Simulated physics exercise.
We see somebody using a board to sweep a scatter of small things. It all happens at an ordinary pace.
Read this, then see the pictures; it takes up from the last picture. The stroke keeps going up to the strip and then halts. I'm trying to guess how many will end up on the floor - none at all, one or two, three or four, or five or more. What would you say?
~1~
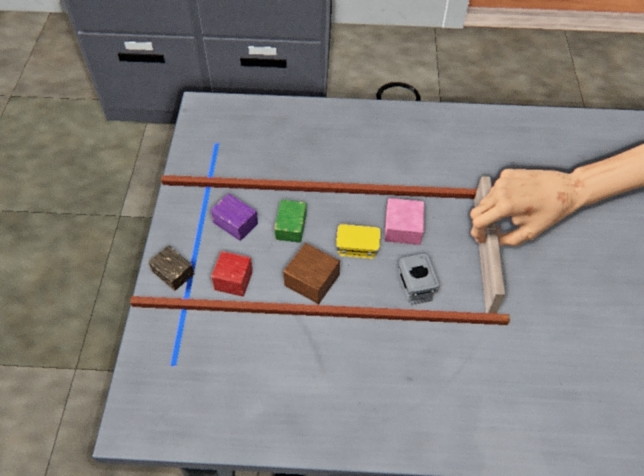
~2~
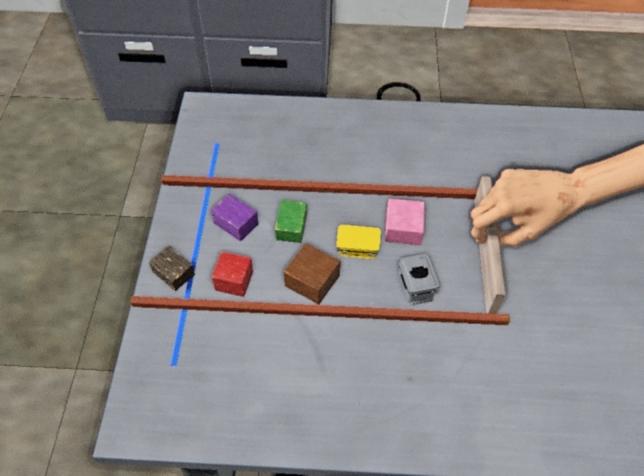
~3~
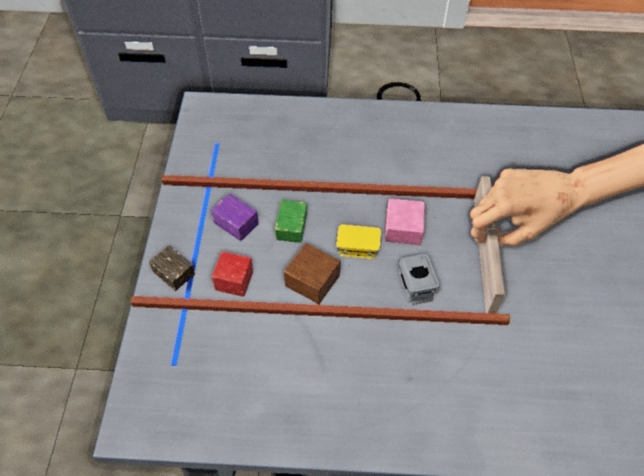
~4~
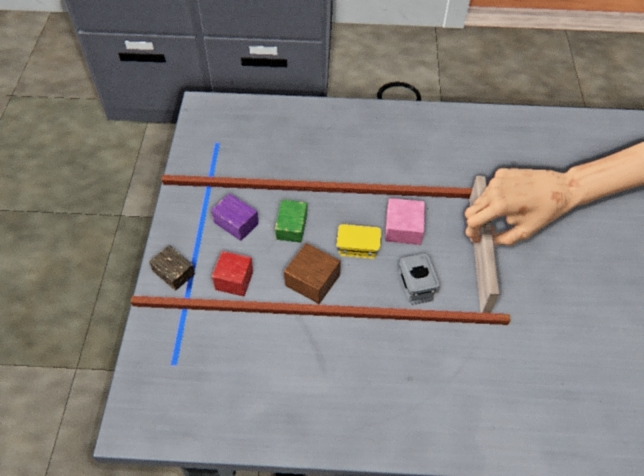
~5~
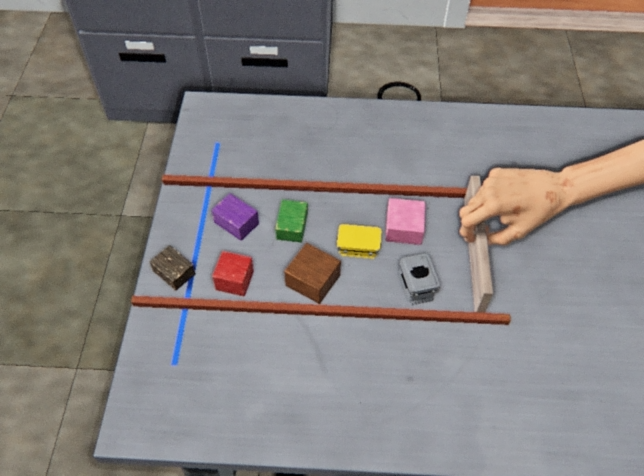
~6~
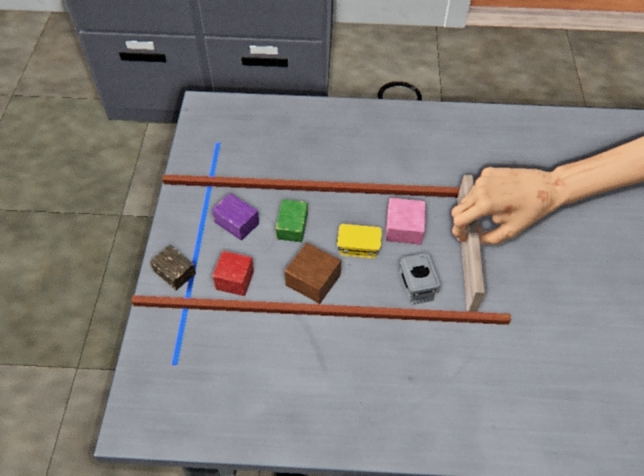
I'd say three or four.
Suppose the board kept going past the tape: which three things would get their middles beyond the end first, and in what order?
First the black block, next the purple block, last the red block.
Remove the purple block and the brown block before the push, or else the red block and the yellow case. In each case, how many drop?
The count is 1 in one try and 2 in the other, in that order.
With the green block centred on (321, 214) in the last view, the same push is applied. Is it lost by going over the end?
Result: It does not drop.
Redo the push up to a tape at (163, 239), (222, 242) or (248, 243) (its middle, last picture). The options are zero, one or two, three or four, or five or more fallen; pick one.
Five or more; three to four; just one or two.
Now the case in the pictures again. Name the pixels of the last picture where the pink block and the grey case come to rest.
Near (185, 211) and (177, 265).
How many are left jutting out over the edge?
The count is 2.
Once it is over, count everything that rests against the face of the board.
The count in contact is 2.
Soon after, none off yet; black block at rest near (173, 268); purple block at rest near (236, 217); red block at rest near (234, 273).
After that, none off yet; black block at rest near (173, 268); purple block displaced a little near (218, 213); red block displaced a little near (219, 275).
And then, one off so far; black block on its way down near (124, 303); purple block displaced well along near (161, 202); red block displaced well along near (148, 271).
In the end, the number that fall off is three or four; gone, green block, red block, purple block and black block.
